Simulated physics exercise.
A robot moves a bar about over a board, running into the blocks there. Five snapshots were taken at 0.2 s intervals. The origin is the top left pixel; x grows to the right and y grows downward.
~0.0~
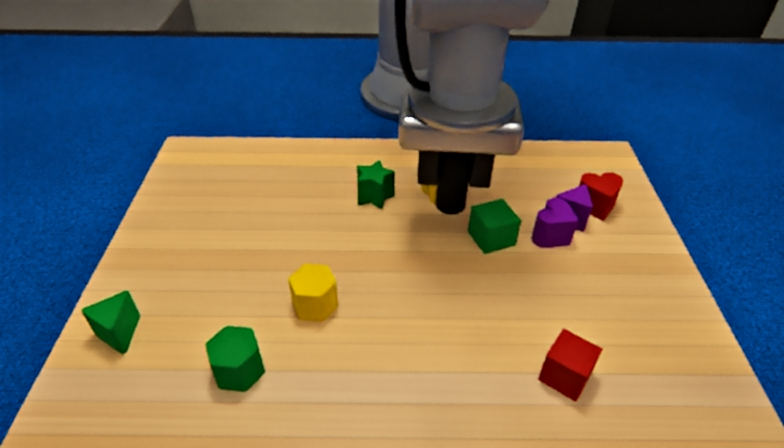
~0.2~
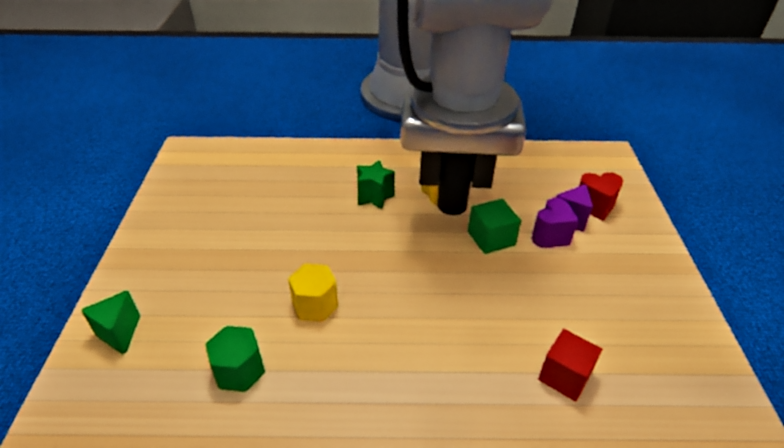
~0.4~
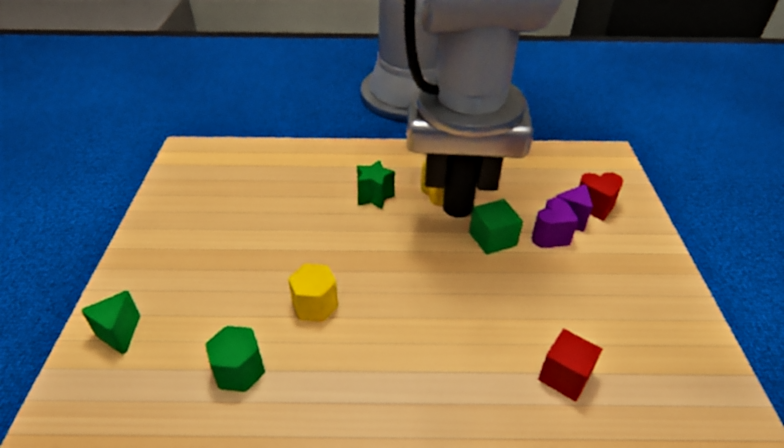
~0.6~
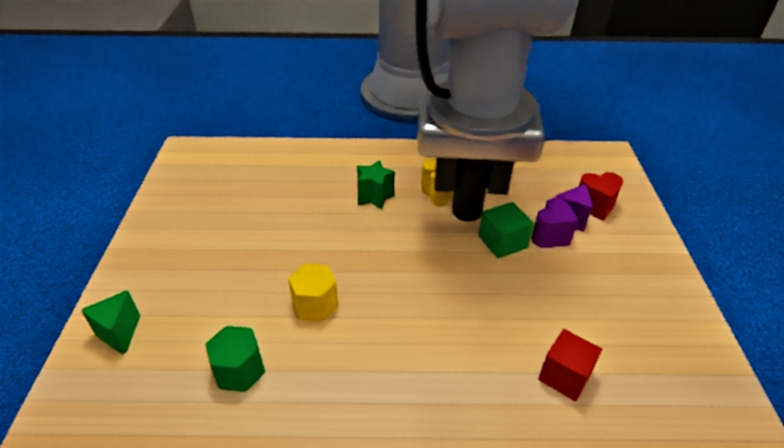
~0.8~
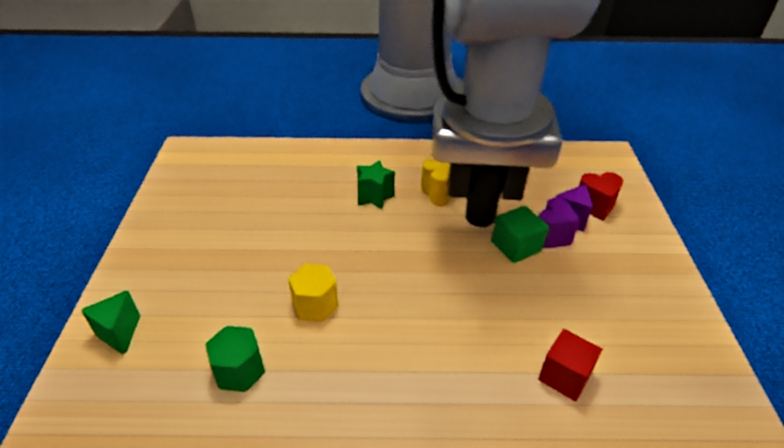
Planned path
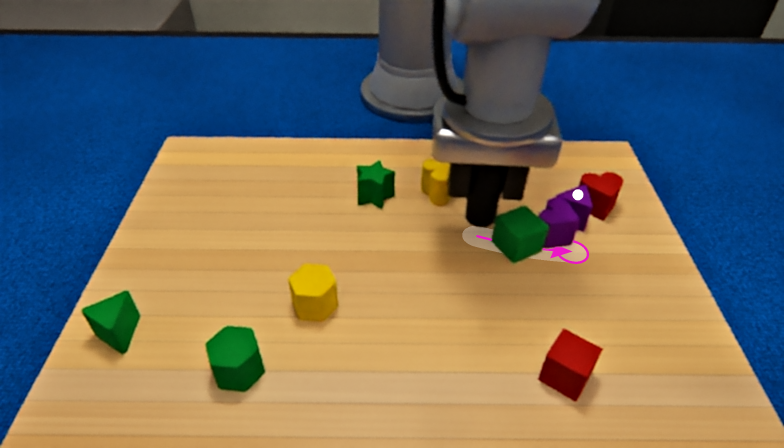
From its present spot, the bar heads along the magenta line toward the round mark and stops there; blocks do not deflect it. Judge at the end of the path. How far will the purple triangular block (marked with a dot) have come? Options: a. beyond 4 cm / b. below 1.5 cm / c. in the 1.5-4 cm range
The one that fits is b, below 1.5 cm.
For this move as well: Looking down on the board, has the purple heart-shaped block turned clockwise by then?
No, that is not what happens.
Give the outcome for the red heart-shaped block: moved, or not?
Once the bar is done, the red heart-shaped block remains in the old spot.
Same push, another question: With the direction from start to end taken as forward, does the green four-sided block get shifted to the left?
Short answer: No.
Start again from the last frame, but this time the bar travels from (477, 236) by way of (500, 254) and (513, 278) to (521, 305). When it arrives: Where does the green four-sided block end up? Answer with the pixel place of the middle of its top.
By then it is at (553, 239).
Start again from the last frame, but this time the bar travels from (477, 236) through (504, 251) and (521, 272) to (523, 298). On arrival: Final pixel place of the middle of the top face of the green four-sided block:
Around pixel (565, 241).
Path on the board, from (477, 236) by way of (524, 246) to (572, 252); the dot is on the purple triangular block.
What follows on the original path. Halfway along, bar at (529, 228); green four-sided block at (572, 237), turned 20° clockwise; purple heart-shaped block at (586, 217), turned 85° anticlockwise.
At the end, bar at (578, 233); green four-sided block at (611, 249), turned 65° clockwise; purple heart-shaped block at (614, 218), turned 120° anticlockwise; purple triangular block in place; red heart-shaped block in place.
